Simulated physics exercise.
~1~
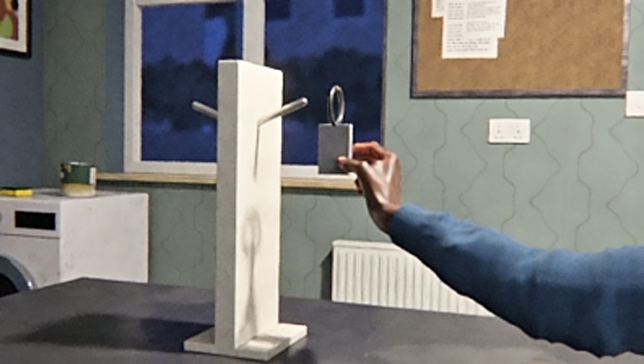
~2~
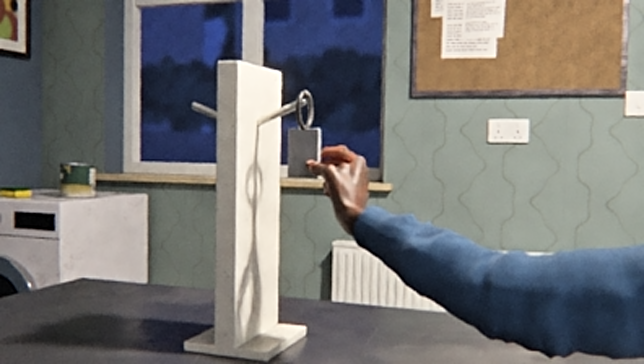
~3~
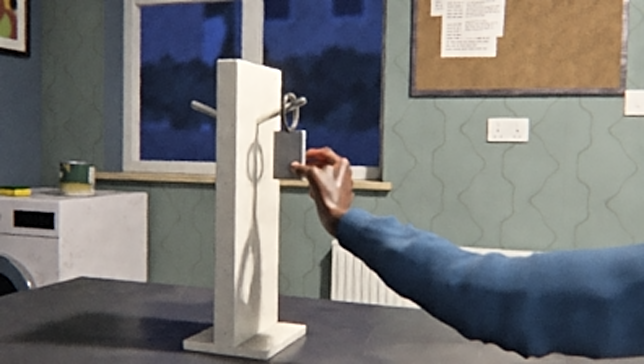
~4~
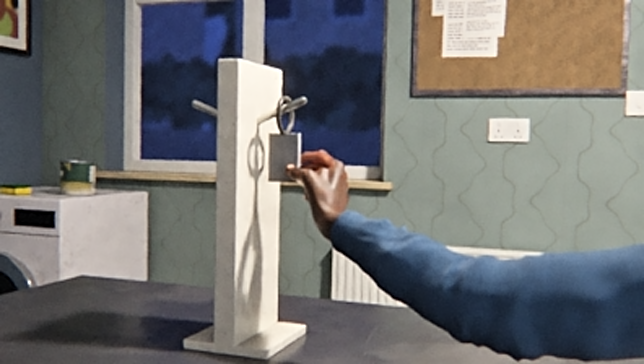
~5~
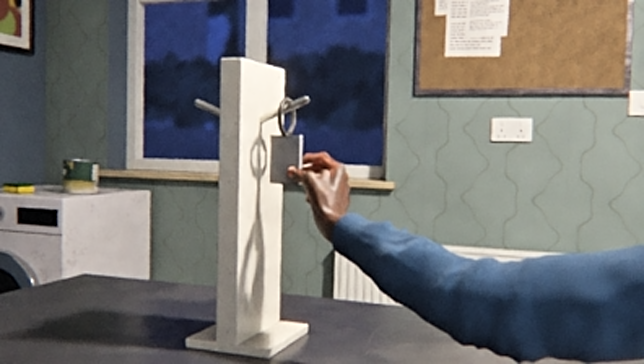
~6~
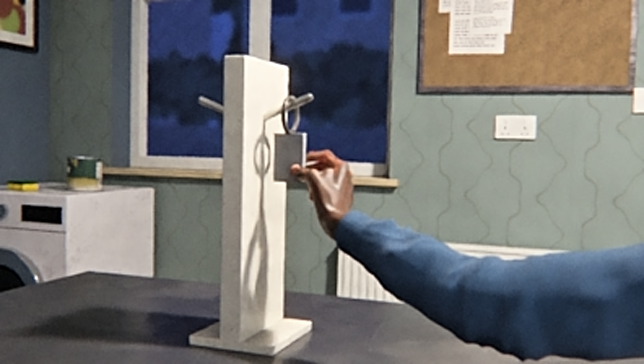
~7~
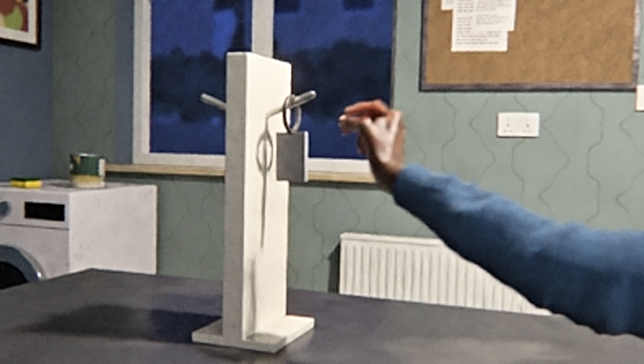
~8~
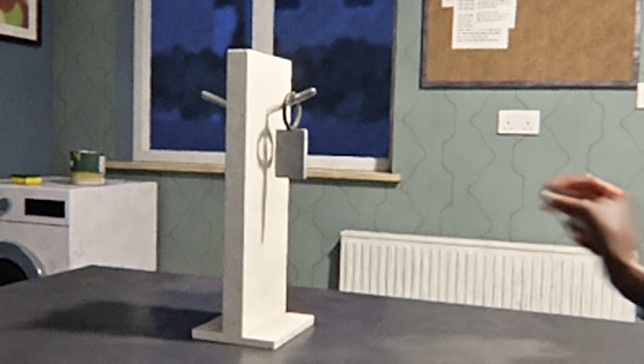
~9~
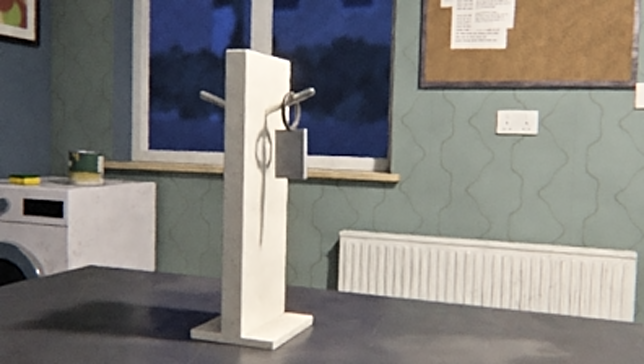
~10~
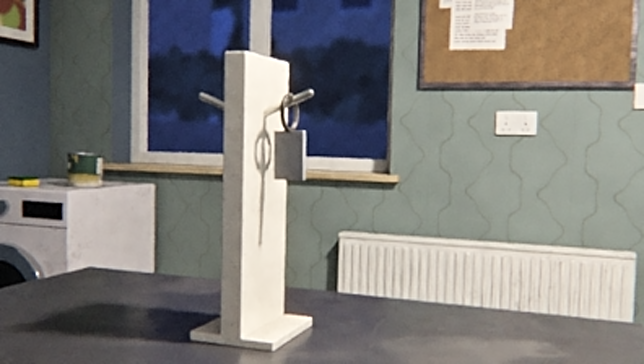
A hand hangs a grey tag on a peg, lets go, and it stays hooked.
